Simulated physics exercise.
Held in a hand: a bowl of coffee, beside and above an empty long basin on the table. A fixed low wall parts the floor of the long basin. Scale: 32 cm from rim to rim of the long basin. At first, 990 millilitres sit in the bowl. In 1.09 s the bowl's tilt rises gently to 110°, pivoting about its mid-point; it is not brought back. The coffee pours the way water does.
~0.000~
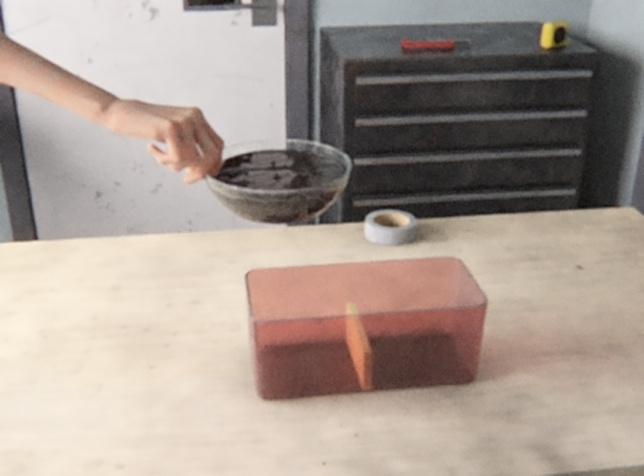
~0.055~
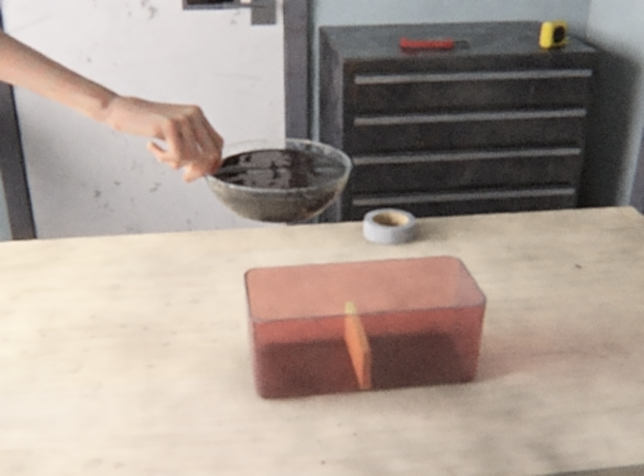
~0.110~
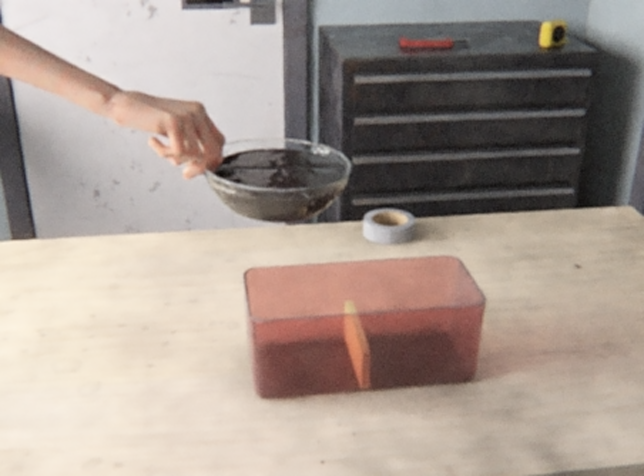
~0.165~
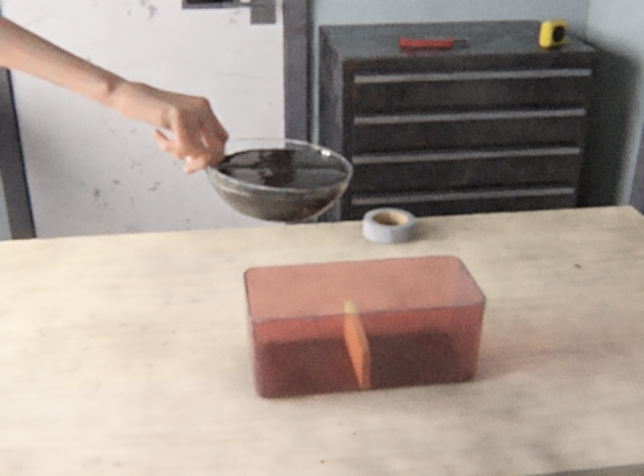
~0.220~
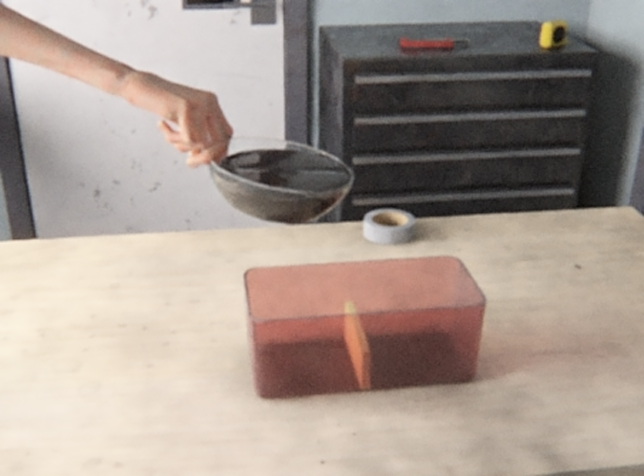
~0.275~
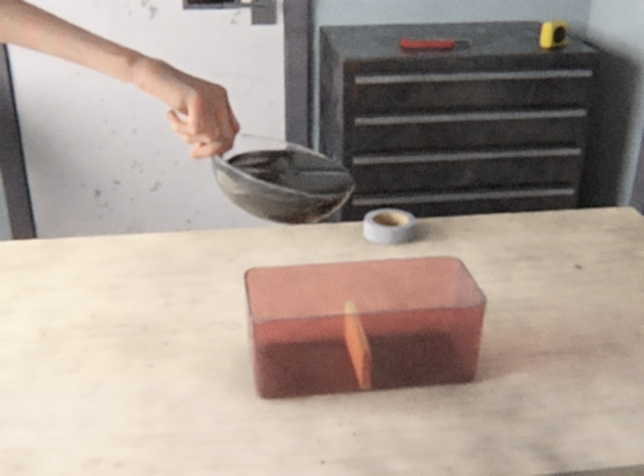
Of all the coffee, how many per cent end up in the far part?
Roughly 77 per cent.
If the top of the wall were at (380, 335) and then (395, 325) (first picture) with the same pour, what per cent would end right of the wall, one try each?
Around 55 and 45 percent, in that order.
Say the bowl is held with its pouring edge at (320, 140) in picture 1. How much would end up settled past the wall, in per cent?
In that case some 60 per cent.
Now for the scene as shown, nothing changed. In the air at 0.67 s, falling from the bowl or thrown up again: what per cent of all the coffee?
Some 42 % is the figure.
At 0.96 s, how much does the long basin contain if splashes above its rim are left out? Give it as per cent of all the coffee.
I'd put it at roughly 92 per cent.
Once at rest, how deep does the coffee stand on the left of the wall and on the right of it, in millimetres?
Left about 8 mm, right about 36 mm.
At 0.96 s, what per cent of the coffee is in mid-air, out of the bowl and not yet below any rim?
Airborne fraction: Approx. 1 %.
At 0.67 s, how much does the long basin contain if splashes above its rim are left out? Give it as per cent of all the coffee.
Estimate - around 38 in a hundred parts.
Then, 0.67 s in, the tilt is 74° and 17 per cent is still to pour, 0 is left of the wall and 39 right of it.
Then, 0.96 s in, the tilt is 106° and 0 per cent is still to pour, 16 is left of the wall and 76 right of it.
Then, 1.26 s in, the tilt is 110° and 0 per cent is still to pour, 16 is left of the wall and 77 right of it.
Then, 1.59 s in, the tilt is 110° and 0 per cent is still to pour, 16 is left of the wall and 77 right of it.
Finally, 16 per cent lies left of the wall, 77 right of it and 7 outside.
